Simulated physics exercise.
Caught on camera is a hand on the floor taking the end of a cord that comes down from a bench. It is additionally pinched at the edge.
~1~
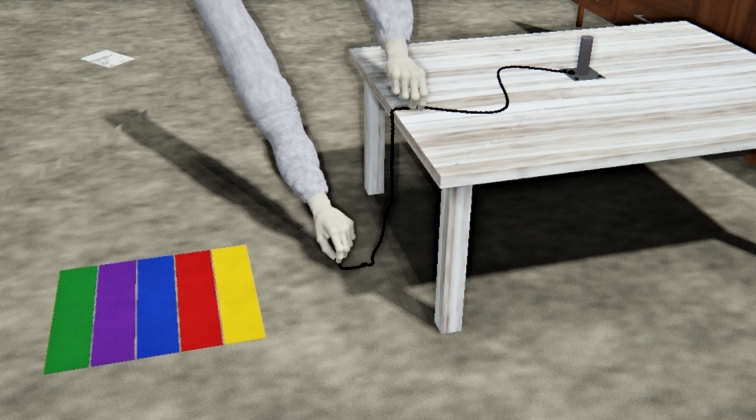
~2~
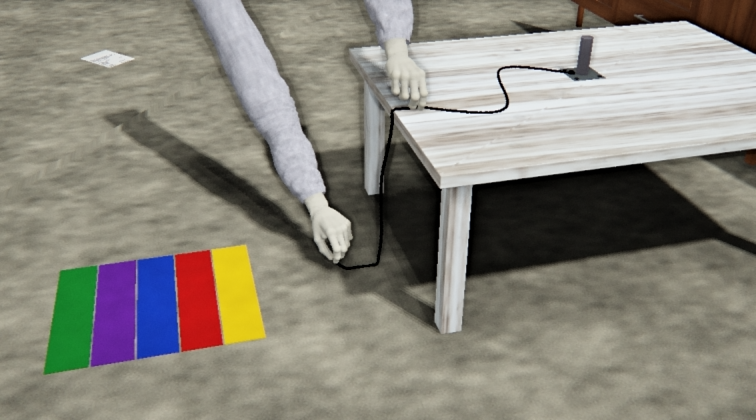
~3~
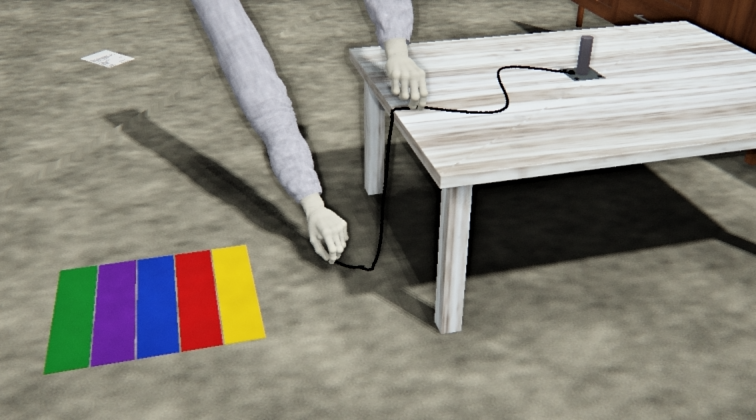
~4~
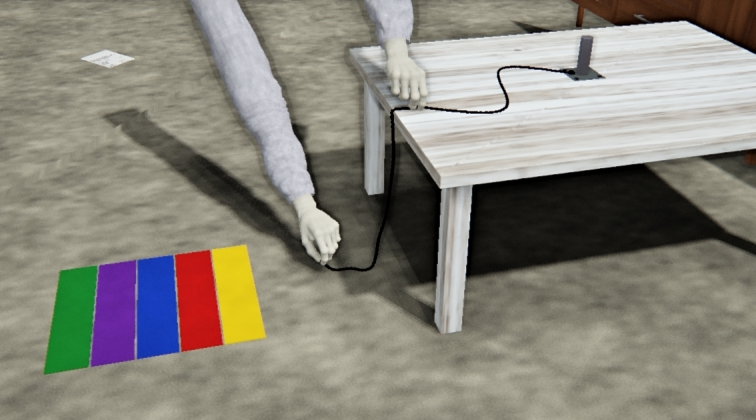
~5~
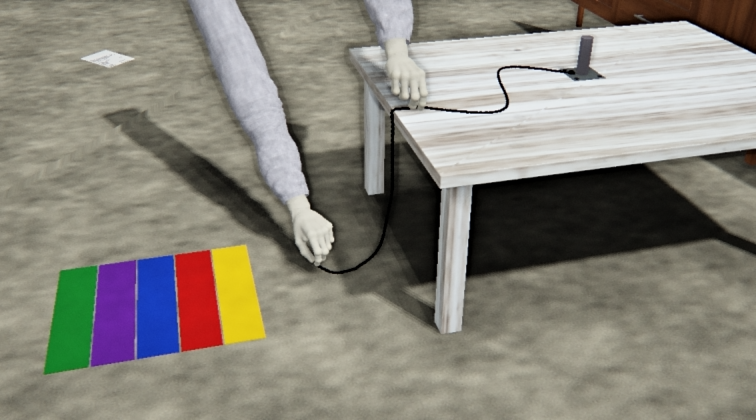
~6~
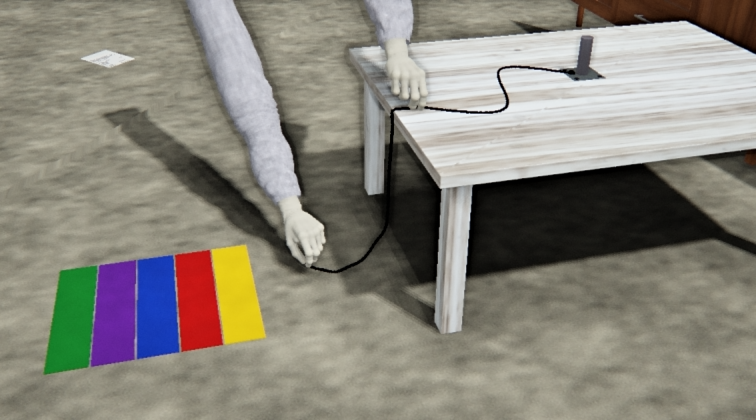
A hand near the floor grips the end of a black cord hanging from a whitewashed table and draws it slowly a short way left, toward the striped color panel. The other hand stays pressed at the table's edge, pinning the cord, while the hanging loop widens slightly.
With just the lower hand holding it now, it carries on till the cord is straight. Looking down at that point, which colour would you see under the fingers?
You would see purple.
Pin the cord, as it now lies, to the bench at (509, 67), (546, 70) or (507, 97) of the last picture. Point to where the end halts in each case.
Going through the tries, I'd expect close to (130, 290), (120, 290) and lastly (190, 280).
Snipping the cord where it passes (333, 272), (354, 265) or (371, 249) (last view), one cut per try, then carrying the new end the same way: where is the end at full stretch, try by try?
First (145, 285), then (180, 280), then (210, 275).
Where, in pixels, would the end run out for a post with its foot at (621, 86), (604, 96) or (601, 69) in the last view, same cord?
Around (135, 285), (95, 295) and (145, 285).
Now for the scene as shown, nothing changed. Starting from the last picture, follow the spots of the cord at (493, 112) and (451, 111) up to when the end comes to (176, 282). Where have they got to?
Near (397, 102) and (383, 137).
Early on, end near (176, 282); over red.
Midway, end near (133, 288); over purple.
At the end of the slack, end near (109, 291); over purple. It halts on the purple strip.
